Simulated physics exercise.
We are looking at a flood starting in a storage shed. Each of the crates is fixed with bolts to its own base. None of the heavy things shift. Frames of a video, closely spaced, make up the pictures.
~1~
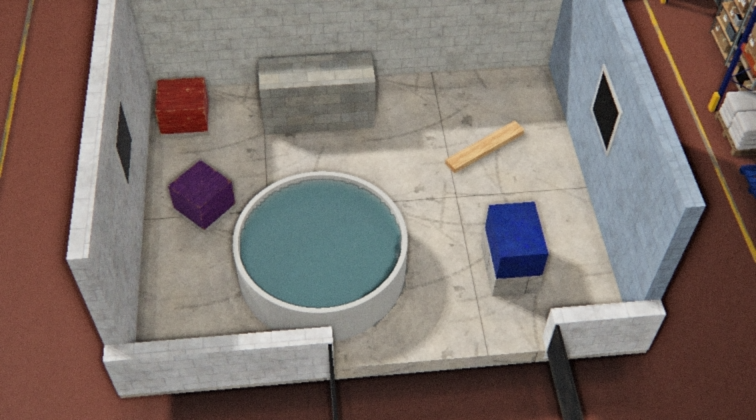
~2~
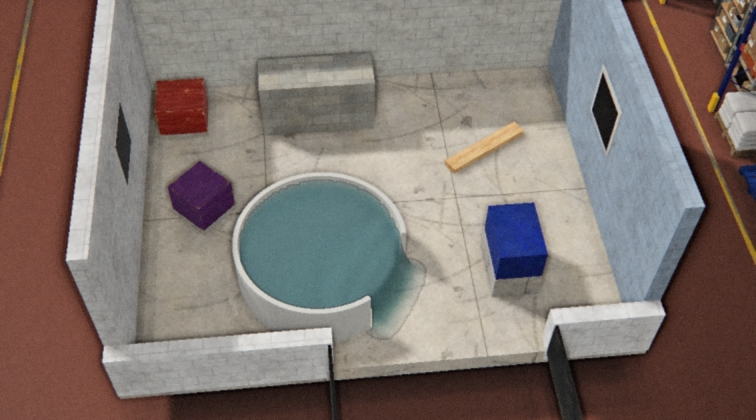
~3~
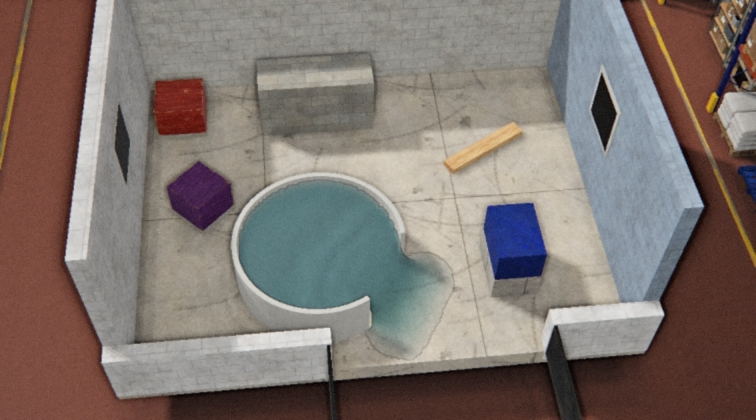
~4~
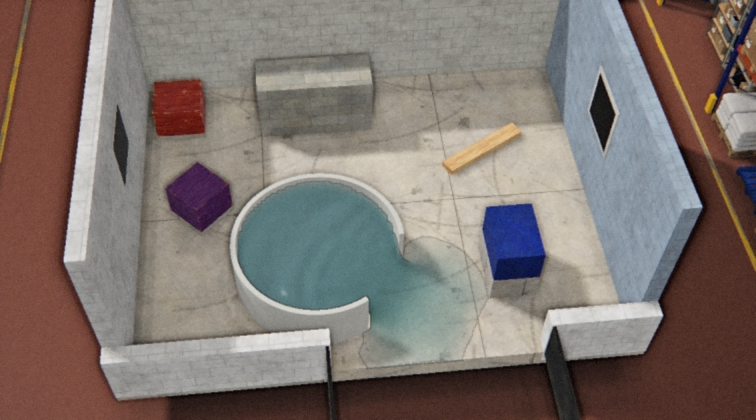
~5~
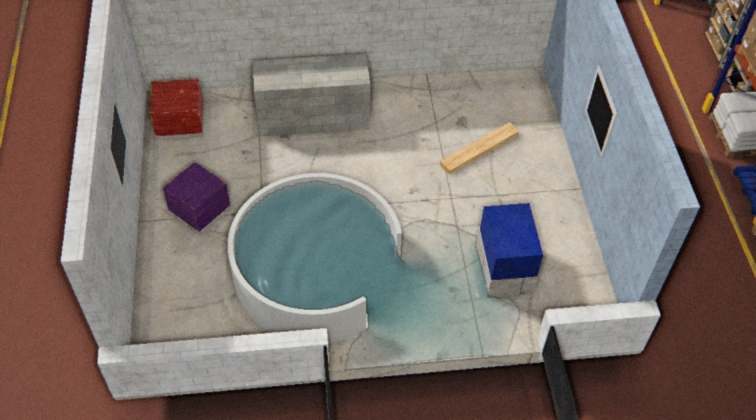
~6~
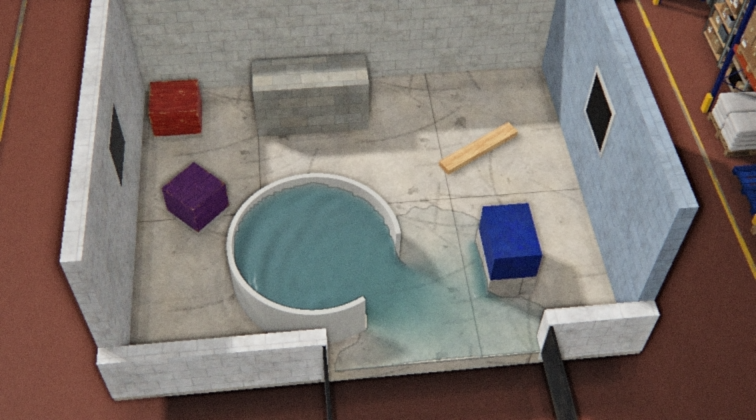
In a storage shed, a round pool opens at its side and water spreads around a blue box.
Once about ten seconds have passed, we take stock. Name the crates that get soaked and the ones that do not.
As I see it, the purple crate has a tall enough plinth; the blue crate has a tall enough plinth; the red crate has a tall enough plinth.
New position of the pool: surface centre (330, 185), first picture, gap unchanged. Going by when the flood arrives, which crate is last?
I'd go with the crate marked purple.
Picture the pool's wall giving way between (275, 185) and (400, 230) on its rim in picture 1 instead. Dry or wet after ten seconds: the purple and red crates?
In my view the purple crate gets reached, and the red crate gets reached.
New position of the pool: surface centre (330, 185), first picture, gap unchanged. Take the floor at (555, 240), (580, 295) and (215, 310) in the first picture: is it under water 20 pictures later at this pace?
Results in order - swamped, swamped, left untouched.
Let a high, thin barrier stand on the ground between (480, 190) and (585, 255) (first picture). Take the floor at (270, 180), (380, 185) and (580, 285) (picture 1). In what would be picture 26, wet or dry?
One by one: Spared, soaked, soaked.
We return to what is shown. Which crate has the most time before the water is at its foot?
That's the purple-painted one.
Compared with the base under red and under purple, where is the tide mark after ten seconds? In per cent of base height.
The first reaches around 50 in a hundred, the second around 60.
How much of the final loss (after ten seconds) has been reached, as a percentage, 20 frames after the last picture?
Roughly 60 per cent.
A moment on, water covers 15 % of the floor; the purple crate not reached, the blue crate water round its plinth, the red crate not reached.
Next, water covers 30 % of the floor; the purple crate not reached, the blue crate water round its plinth, the red crate not reached.
Then, water covers 45 % of the floor; the purple crate not reached, the blue crate water round its plinth, the red crate not reached.
Later, water covers 60 % of the floor; the purple crate not reached, the blue crate water round its plinth, the red crate water round its plinth.
In the end, water covers 80 % of the floor; the purple crate stayed above the water, the blue crate stayed above the water, the red crate stayed above the water.
